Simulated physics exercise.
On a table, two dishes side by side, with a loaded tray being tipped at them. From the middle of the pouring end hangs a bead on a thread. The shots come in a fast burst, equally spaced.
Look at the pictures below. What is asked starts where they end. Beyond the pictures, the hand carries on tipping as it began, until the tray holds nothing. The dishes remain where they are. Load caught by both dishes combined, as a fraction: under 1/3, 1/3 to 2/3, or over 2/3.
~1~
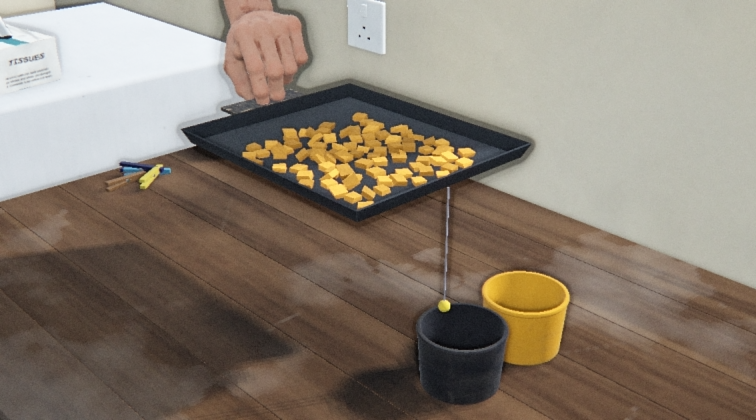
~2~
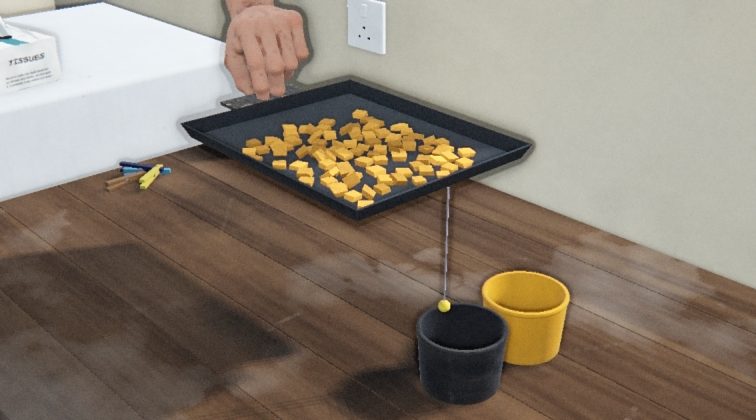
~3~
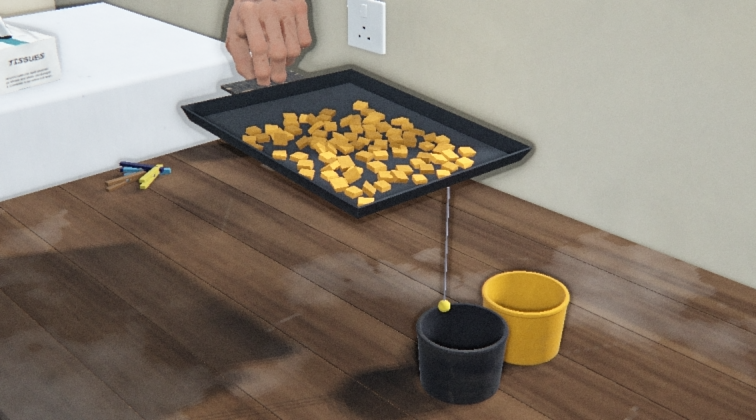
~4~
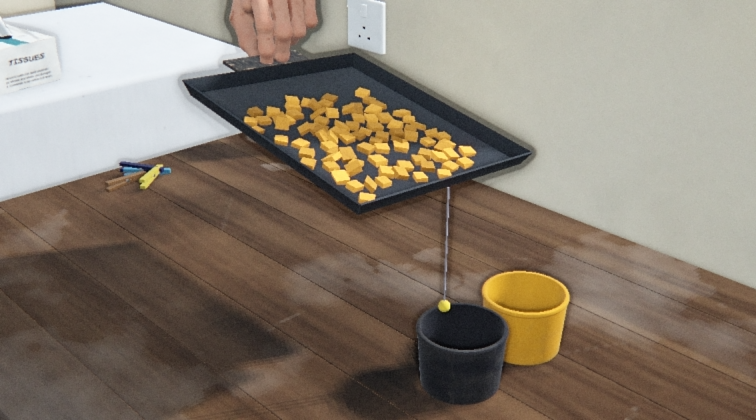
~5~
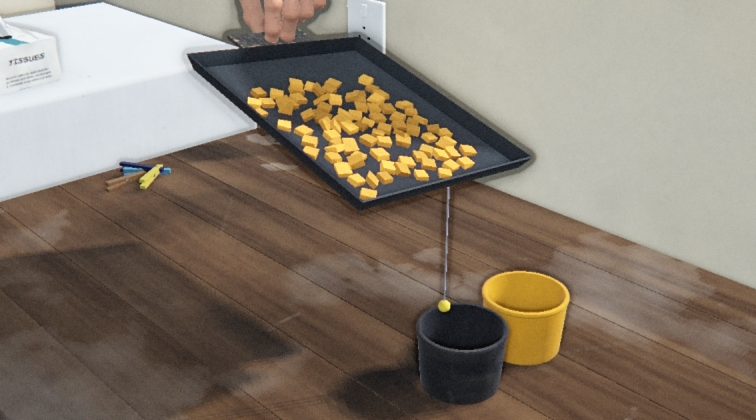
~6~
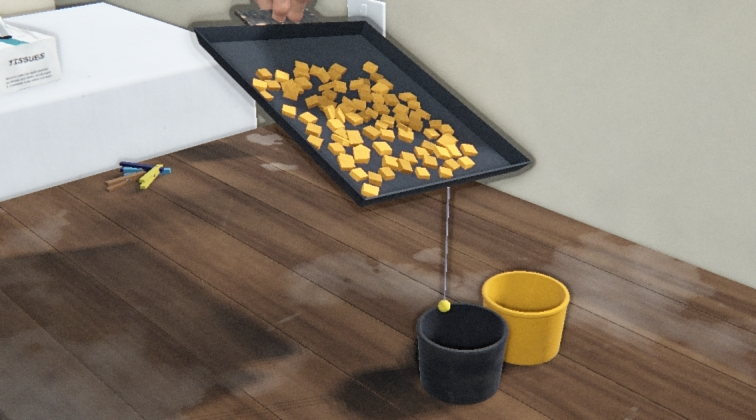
Highest range.
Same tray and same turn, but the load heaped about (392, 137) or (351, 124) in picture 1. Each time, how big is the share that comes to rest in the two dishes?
In order, 80 per cent then 60 per cent.
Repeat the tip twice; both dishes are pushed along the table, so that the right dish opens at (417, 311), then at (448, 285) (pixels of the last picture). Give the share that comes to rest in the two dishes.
You'd get 0 in a hundred first and 0 in a hundred after that.
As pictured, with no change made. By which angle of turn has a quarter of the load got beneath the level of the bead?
It's turned some 80 degrees by then.
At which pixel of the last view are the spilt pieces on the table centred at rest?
Roughly at pixel (533, 399).
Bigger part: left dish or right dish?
It's the dish to the right that ends up fuller.
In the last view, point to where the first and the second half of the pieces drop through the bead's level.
The early half goes through (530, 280), the late half through (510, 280).
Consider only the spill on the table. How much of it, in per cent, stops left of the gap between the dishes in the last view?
Roughly 20 in a hundred.
Just after the last frame, tray tipped steeply; the larger part on the tray; roughly a quarter in the air.
A moment on, tray tipped past a quarter turn; roughly a quarter in the left dish; roughly half in the right dish; about a tenth outside both; about a tenth in the air.
Further on, tray tipped past a quarter turn; roughly a quarter in the left dish; roughly two thirds in the right dish; roughly a quarter outside both.
When it is over, tray tipped past a quarter turn; roughly a quarter in the left dish; roughly two thirds in the right dish; roughly a quarter outside both.
